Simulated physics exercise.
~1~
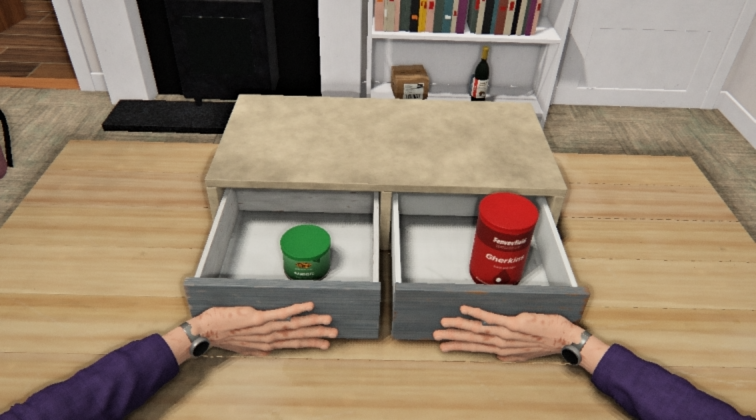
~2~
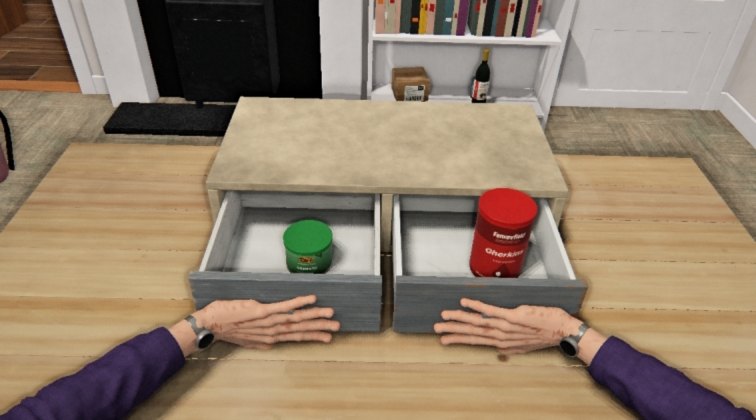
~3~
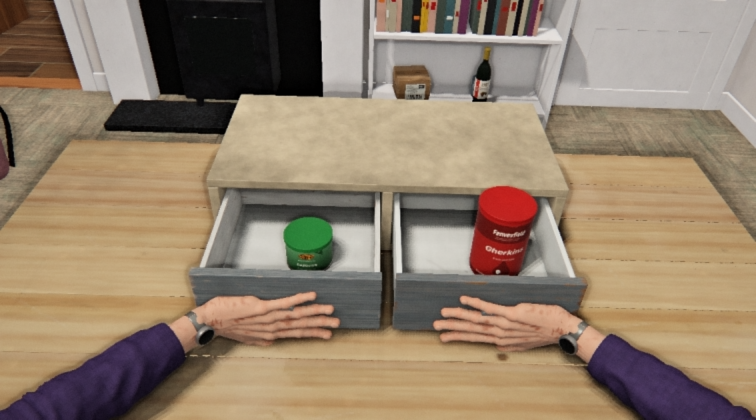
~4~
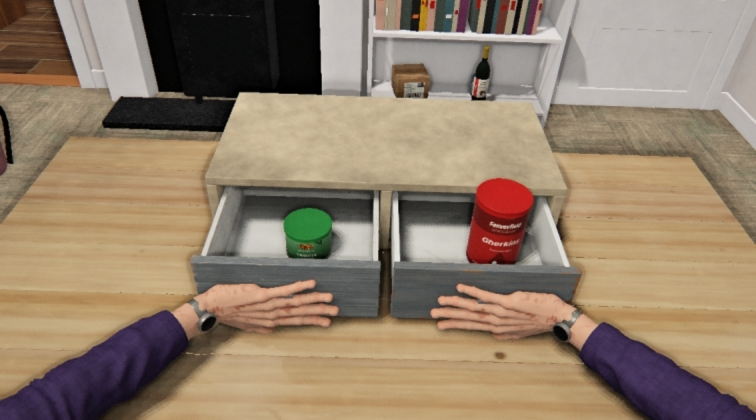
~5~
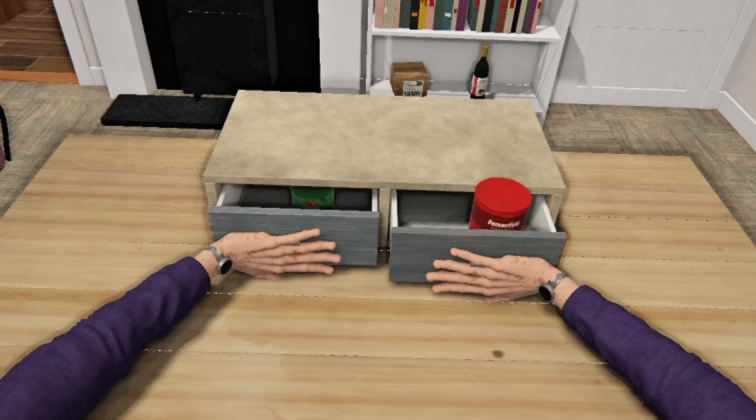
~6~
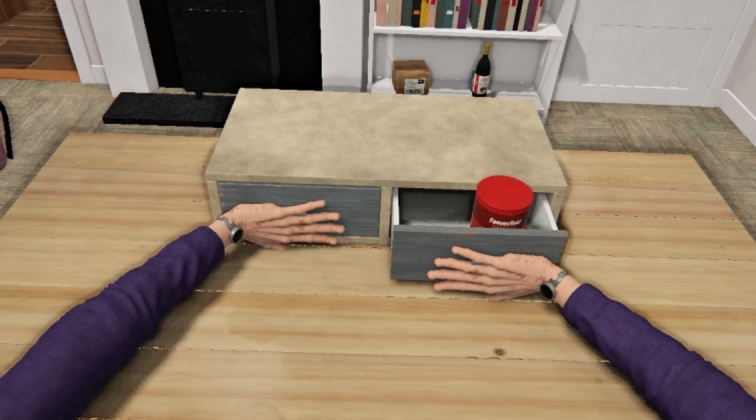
On a wooden table, hands pushing two drawers in, the left with a green pot closing, the right stuck partly open.
